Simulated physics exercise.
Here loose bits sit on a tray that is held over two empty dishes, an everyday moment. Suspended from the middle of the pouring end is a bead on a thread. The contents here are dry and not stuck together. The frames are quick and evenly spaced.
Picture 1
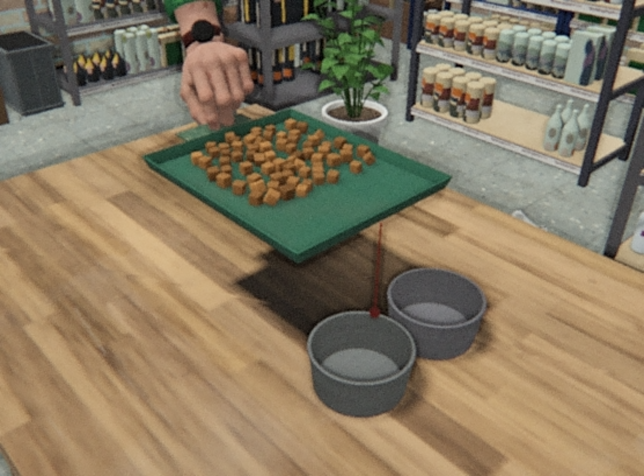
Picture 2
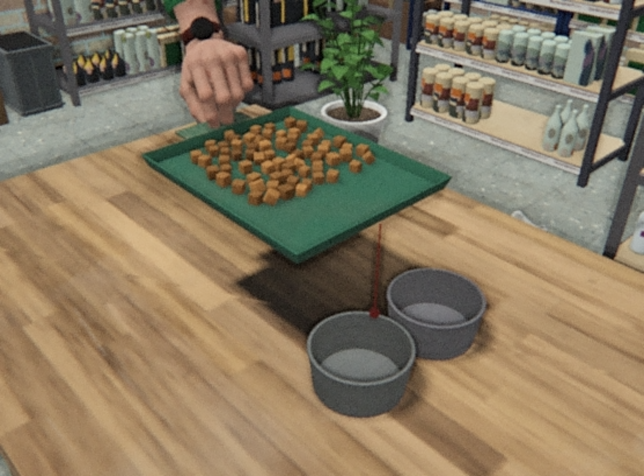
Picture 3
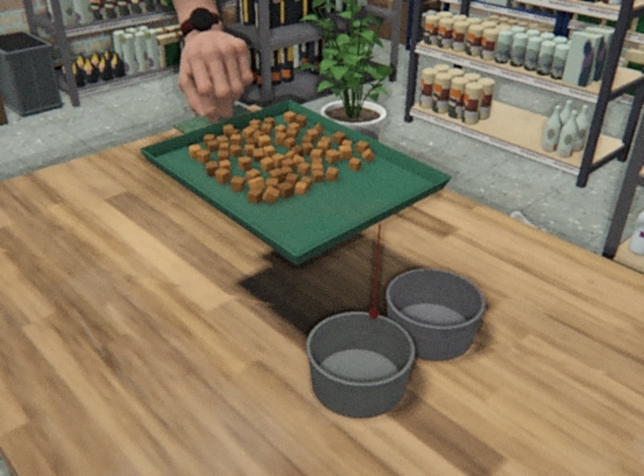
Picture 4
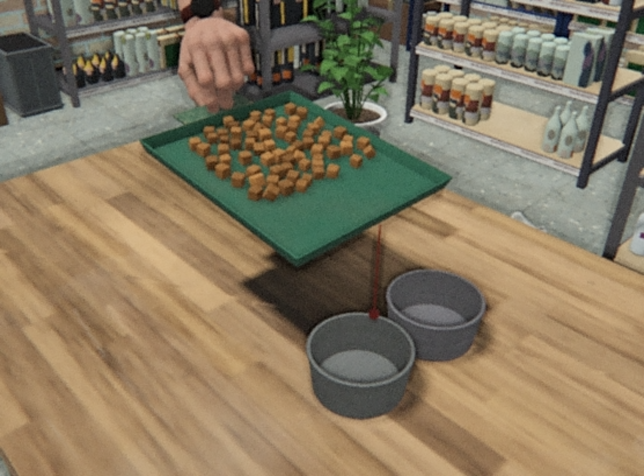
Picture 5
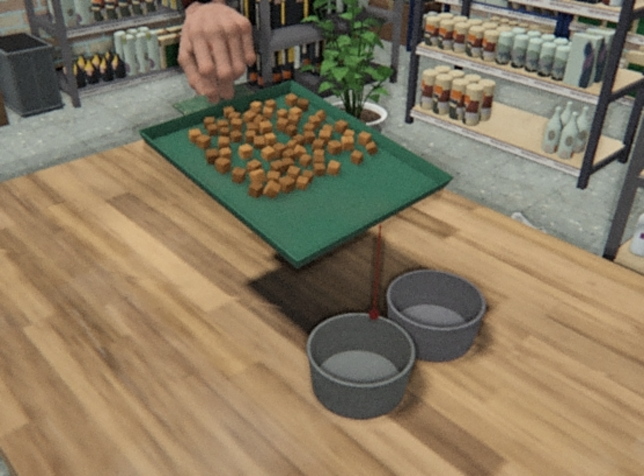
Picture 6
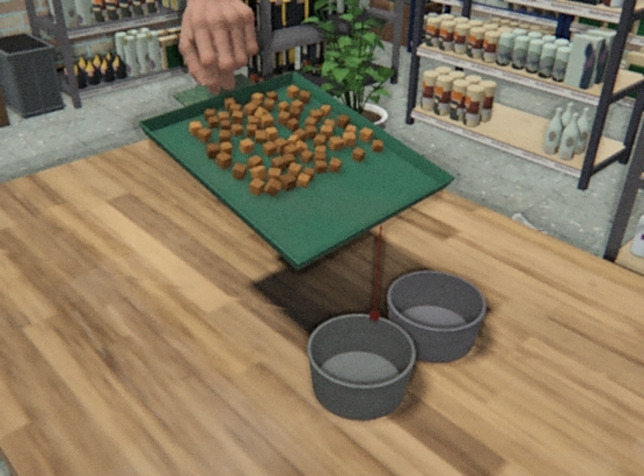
A hand at the far edge of a green tray scattered with small brown cubes begins low and nearly still above a wooden table. It then rises slightly, lifting the tray's far side so it tilts a little toward the near left corner, while the cubes keep their places on the tray and two gray dishes sit empty below.
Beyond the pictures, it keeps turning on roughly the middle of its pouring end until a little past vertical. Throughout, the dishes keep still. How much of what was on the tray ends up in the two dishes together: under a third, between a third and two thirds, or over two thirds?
Between a third and two thirds.
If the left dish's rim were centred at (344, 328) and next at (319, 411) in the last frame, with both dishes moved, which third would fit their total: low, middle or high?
Case one, under a third; case two, over two thirds.
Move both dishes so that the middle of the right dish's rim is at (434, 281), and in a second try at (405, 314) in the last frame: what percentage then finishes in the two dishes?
It would be roughly 10 per cent, followed by roughly 60 per cent.
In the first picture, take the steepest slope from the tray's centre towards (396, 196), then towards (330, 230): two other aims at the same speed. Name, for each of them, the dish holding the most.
One after the other: The rightmost dish, the leftmost dish.
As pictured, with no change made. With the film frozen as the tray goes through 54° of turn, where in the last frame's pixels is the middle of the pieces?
The load is centred near (356, 213).
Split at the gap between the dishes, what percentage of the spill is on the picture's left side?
Estimate: Roughly 70 %.
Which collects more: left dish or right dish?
Observed: The left-side one.
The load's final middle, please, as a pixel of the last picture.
Around (360, 403).
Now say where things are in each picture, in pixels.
In the first frame, corners of the pouring end near (298, 249) and (446, 176), level; middle of the load near (270, 157), brown sugar cubes; left dish near (399, 388); right dish near (473, 333); bead on its thread near (375, 313).
In the second frame, corners of the pouring end near (297, 249) and (445, 176), level; middle of the load near (270, 156).
In the third frame, corners of the pouring end near (297, 251) and (445, 176), tipped barely, lowest at the left corner; middle of the load near (269, 152).
In the fourth frame, corners of the pouring end near (298, 253) and (446, 176), tipped a little, lowest at the left corner; middle of the load near (270, 146).
In the fifth frame, corners of the pouring end near (298, 255) and (447, 176), tipped a little, lowest at the left corner; middle of the load near (270, 140).
In the sixth frame, corners of the pouring end near (299, 258) and (448, 177), tipped a little, lowest at the left corner; middle of the load near (272, 134); left dish near (399, 391); right dish near (473, 336).
Shortly afterwards, tray tipped steeply; the bulk on the tray; a little in the left dish; a little outside both; a little in the air.
Next, tray tipped right over; the bulk on the tray; a little in the left dish; only a few in the right dish; a little outside both; a little in the air.
Some moments later, tray tipped past a quarter turn; near a third in the left dish; only a few in the right dish; near half outside both.
In the end, tray tipped past a quarter turn; near a third in the left dish; only a few in the right dish; near half outside both.
